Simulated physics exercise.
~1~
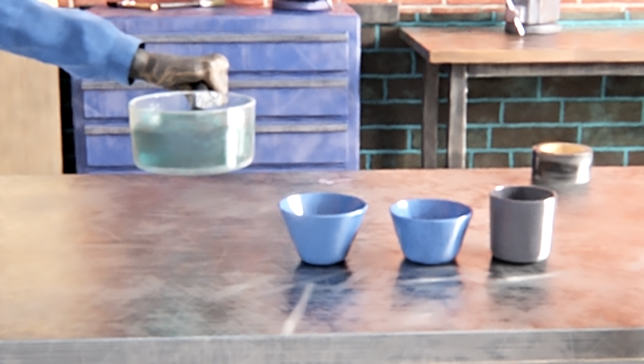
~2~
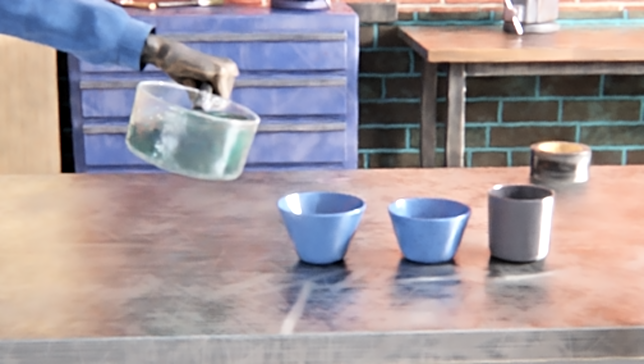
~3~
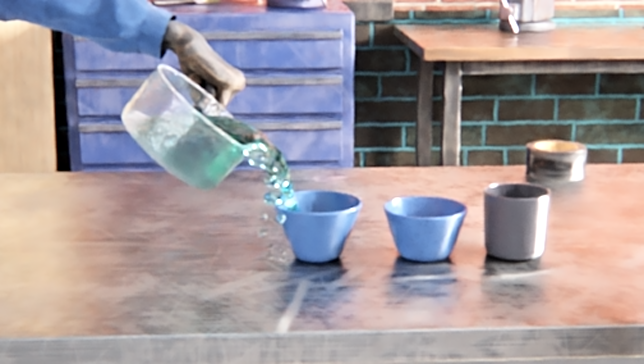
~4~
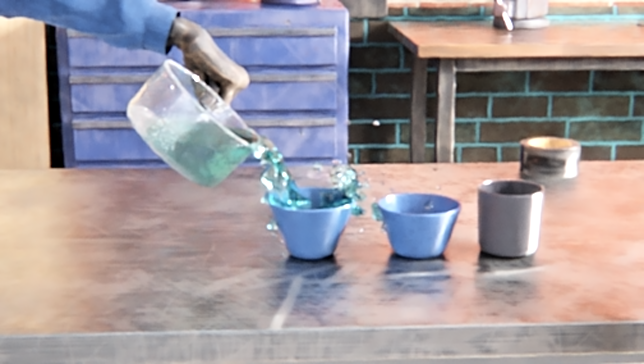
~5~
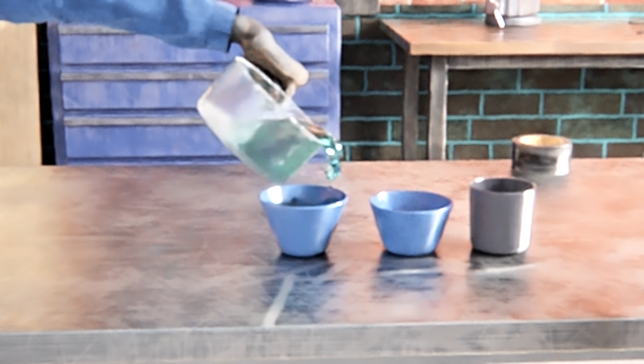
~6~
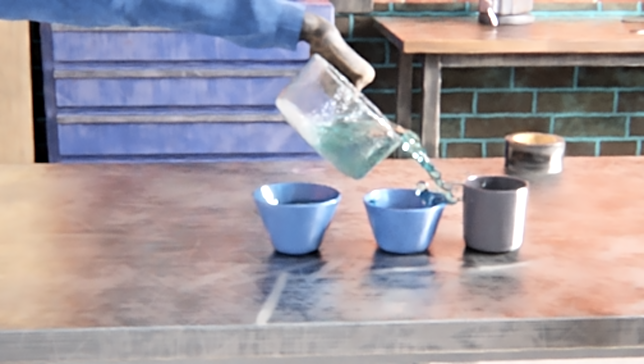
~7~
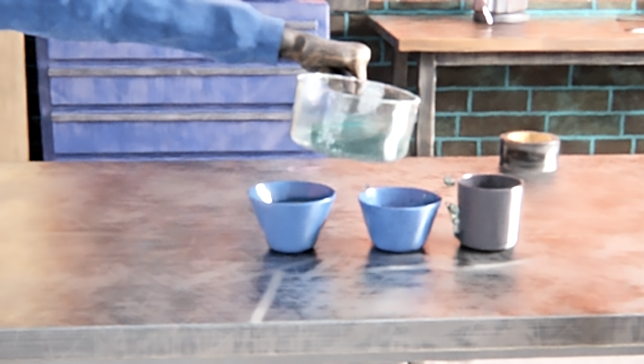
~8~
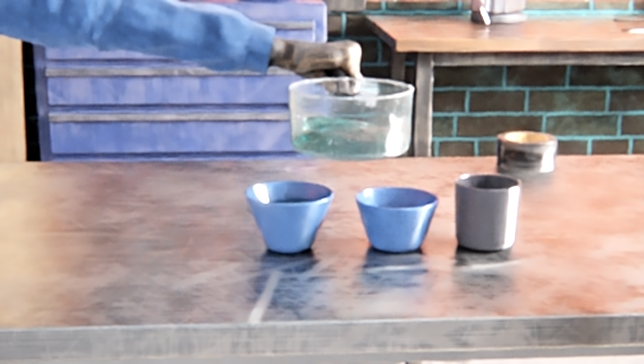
On a workshop table top, a gloved hand tilting a clear pot, pouring greenish water across two blue cups, then righting it.
